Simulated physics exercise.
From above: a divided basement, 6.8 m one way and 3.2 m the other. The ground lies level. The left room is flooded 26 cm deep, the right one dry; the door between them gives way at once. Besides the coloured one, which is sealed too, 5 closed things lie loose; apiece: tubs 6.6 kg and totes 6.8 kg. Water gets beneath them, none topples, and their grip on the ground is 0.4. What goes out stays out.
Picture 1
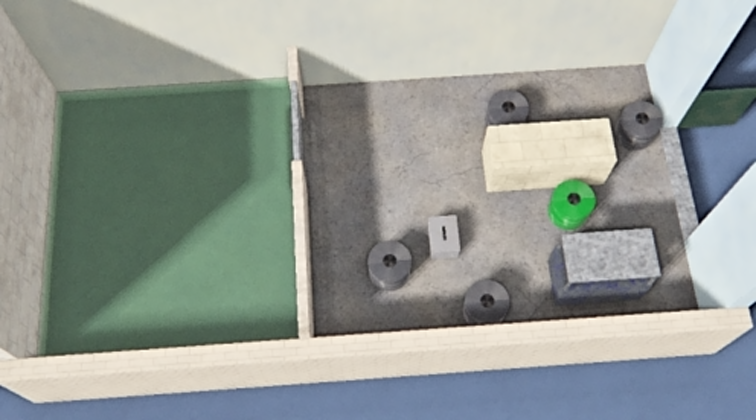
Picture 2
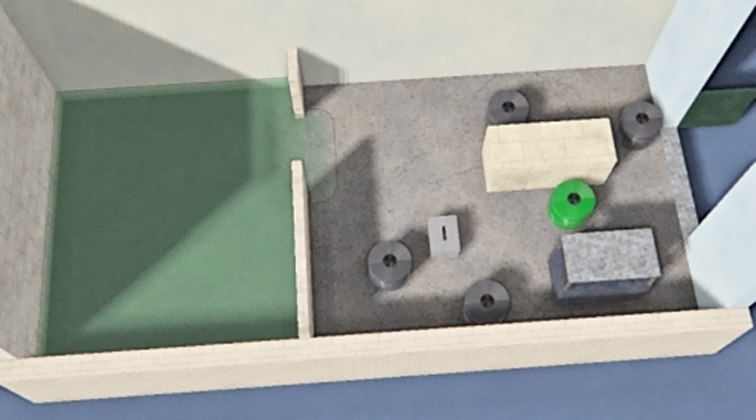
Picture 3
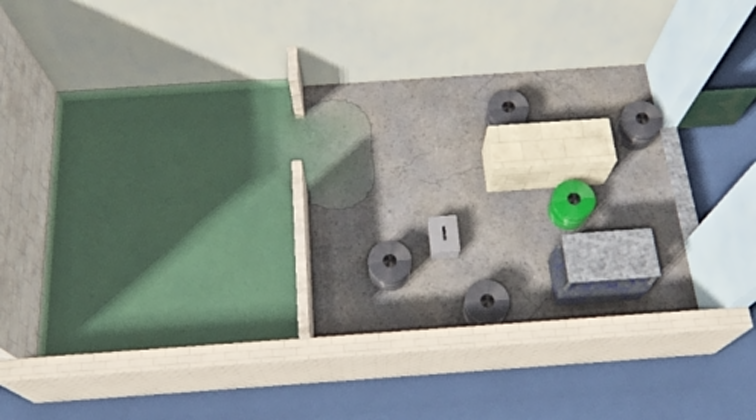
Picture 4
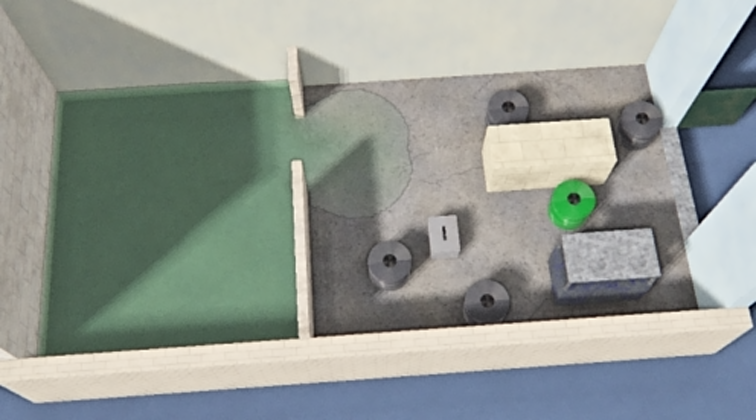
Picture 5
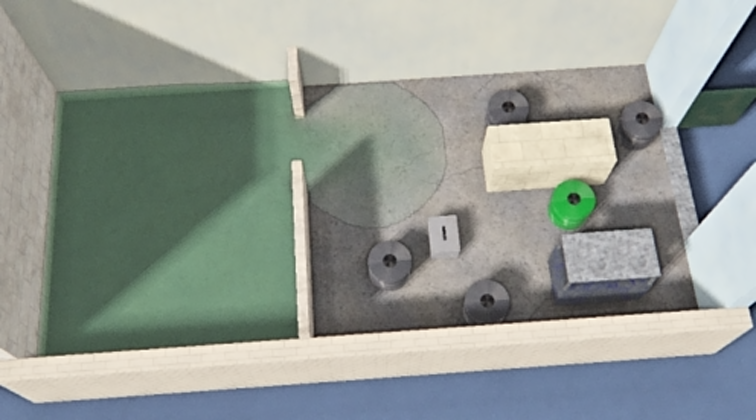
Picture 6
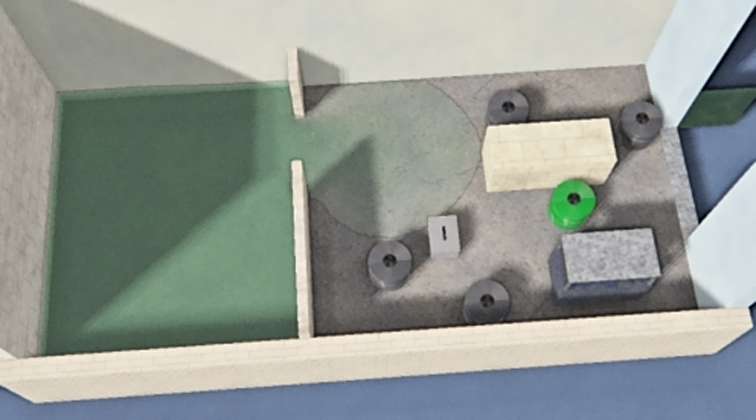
Green-tinted water spreading from the left room through a gap in the dividing wall across the grey floor, the tubs staying still.
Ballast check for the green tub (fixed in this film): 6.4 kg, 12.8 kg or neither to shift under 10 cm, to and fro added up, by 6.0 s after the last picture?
For it, only the larger load is enough.
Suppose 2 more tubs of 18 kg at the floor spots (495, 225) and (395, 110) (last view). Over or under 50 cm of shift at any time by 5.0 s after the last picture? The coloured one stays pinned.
In that order: Under, over.
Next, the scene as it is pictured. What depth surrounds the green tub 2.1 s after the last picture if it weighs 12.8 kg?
Roughly 3 cm.
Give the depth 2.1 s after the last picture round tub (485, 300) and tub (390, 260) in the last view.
About 1 and 1 cm.
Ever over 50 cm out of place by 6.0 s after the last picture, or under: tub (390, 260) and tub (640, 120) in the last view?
In turn: Short of it, more.
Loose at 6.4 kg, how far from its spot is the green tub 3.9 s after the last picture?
About 10 cm.
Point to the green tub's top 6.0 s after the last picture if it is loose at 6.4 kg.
Around (535, 208).
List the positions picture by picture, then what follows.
In the first picture, the green tub at (574, 199) rests on the ground; water covers 8.5 m2; 0 of 6 have shifted.
In the second picture, the green tub at (574, 199), on the bottom; 8.9 m2 under water; 0 of 6 have shifted.
In the third picture, the green tub at (574, 199), on the bottom; water covers 9.4 m2; 0 of 6 have shifted.
In the fourth picture, the green tub at (574, 199), on the bottom; water covers 10.1 m2; 0 of 6 have shifted.
In the fifth picture, the green tub at (574, 199) rests on the ground; water covers 10.8 m2; 0 of 6 have shifted.
In the sixth picture, the green tub at (574, 199) rests on the ground; water covers 11.5 m2; 0 of 6 have shifted.
Then, 0.4 s after the last picture the green tub would be 0 cm from its start with 6.4 kg and 0 cm from its start with 12.8 kg; 0 cm of water round it then.
Then, 2.1 s after the last picture the green tub would be 3 cm from its start with 6.4 kg and 0 cm from its start with 12.8 kg; 3 cm of water round it then.
Then, 3.9 s after the last picture the green tub would be 12 cm from its start with 6.4 kg and 0 cm from its start with 12.8 kg; 4 cm of water round it then.
Then, 6.0 s after the last picture the green tub would be 44 cm from its start with 6.4 kg and 0 cm from its start with 12.8 kg; 7 cm of water round it then.
